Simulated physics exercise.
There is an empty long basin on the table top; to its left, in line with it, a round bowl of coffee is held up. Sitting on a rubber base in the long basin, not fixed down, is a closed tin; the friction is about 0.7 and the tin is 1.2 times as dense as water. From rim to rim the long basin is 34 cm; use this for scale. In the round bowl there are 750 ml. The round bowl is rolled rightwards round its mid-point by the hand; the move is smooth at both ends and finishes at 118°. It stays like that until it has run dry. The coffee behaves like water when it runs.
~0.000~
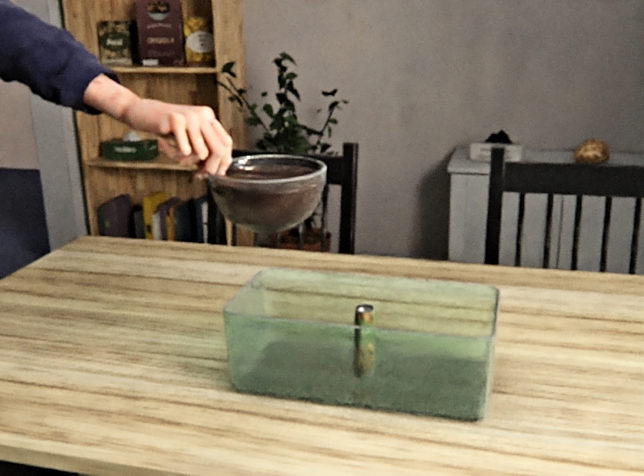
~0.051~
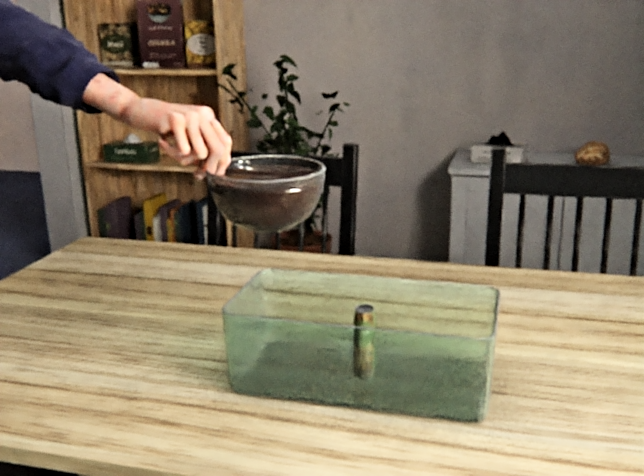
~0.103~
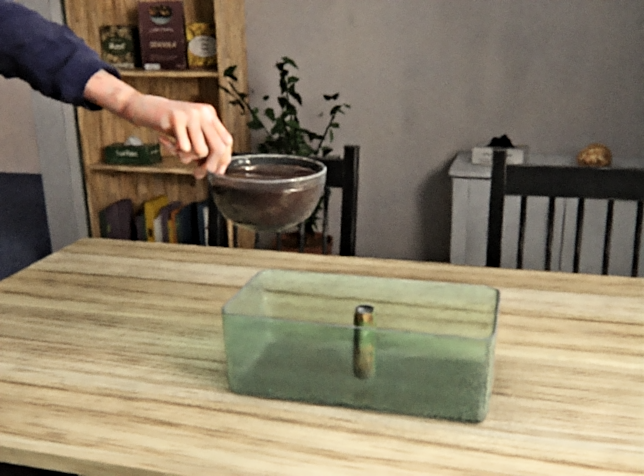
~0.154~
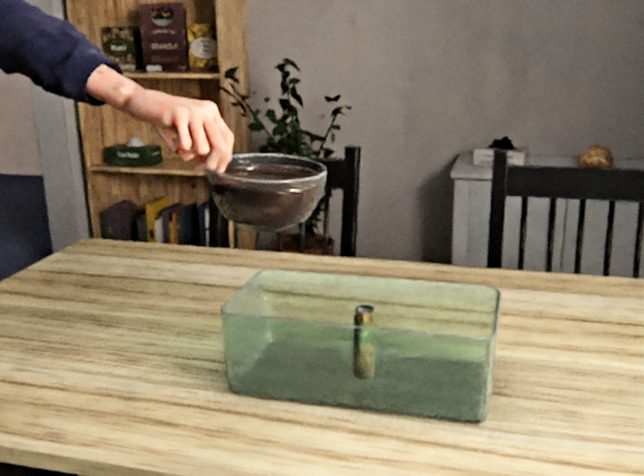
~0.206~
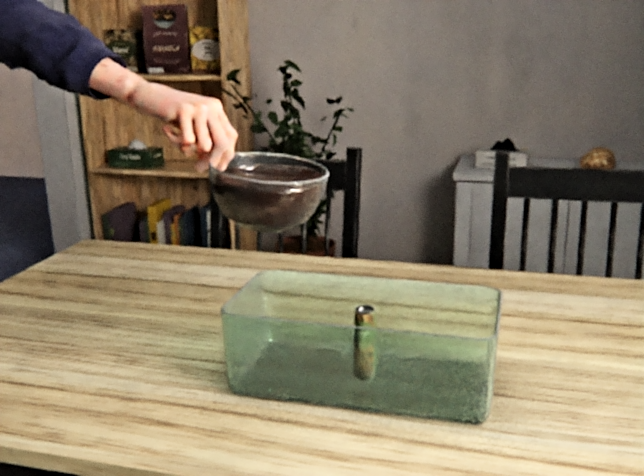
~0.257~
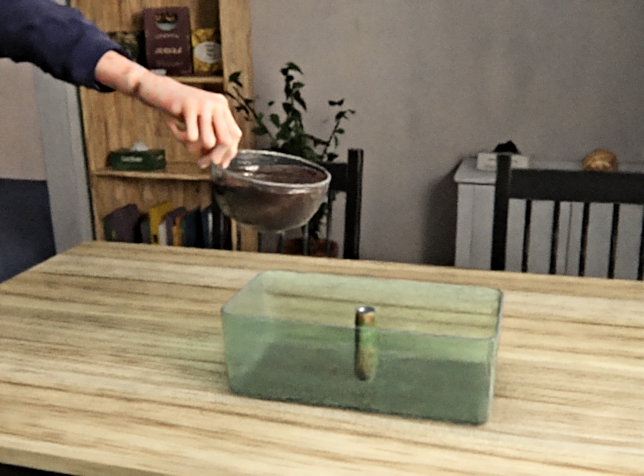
On a wooden table in a room with shelves and a plant, a greenish see-through basin holds a small upright tin. To its left, a hand holds up a round glass bowl of dark liquid, level at first, then slowly rolls it slightly rightwards, while the basin and tin stay still.
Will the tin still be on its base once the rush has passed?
Yes, it is still upright.
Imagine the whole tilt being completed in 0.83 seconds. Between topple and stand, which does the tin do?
The tin stays on its base.
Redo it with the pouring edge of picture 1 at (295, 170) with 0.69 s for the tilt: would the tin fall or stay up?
Result: Tin tipped over.
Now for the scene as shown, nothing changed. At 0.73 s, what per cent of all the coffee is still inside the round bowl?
Around 40 in a hundred.
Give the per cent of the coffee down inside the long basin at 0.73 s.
About 26%.
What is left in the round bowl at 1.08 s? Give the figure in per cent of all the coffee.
What remains is about 0 percent of it all.
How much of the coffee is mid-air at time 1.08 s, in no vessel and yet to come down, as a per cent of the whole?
Some 4 % is up in the air.
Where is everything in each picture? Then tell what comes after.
In the first frame, it leans 0°; its right rim is at (323, 172); the coffee meets the walls at (218, 174) and (321, 179); the long basin's rim runs from (243, 290) to (497, 312); the tin's top is at (365, 311).
In the second frame, it leans 0°; its right rim is at (322, 172); the coffee meets the walls at (217, 174) and (321, 179).
In the third frame, it leans 2°; its right rim is at (323, 173); the coffee meets the walls at (217, 172) and (322, 180).
In the fourth frame, it leans 4°; its right rim is at (323, 175); the coffee meets the walls at (218, 172) and (322, 179).
In the fifth frame, it leans 7°; its right rim is at (325, 178); the coffee meets the walls at (219, 172) and (324, 179).
In the sixth frame, it leans 11°; its right rim is at (327, 182); the coffee meets the walls at (221, 173) and (326, 180).
After 0.73 s the tilt is 68° and 41 per cent is still to pour; the tin stands where it began.
After 1.08 s the tilt is 108° and 0 per cent is still to pour; the tin stands where it began.
After 1.44 s the tilt is 118° and 0 per cent is still to pour; the tin stands where it began.
After 1.83 s the tilt is 118° and 0 per cent is still to pour; the tin stands where it began.
In the end the tin stands where it began.
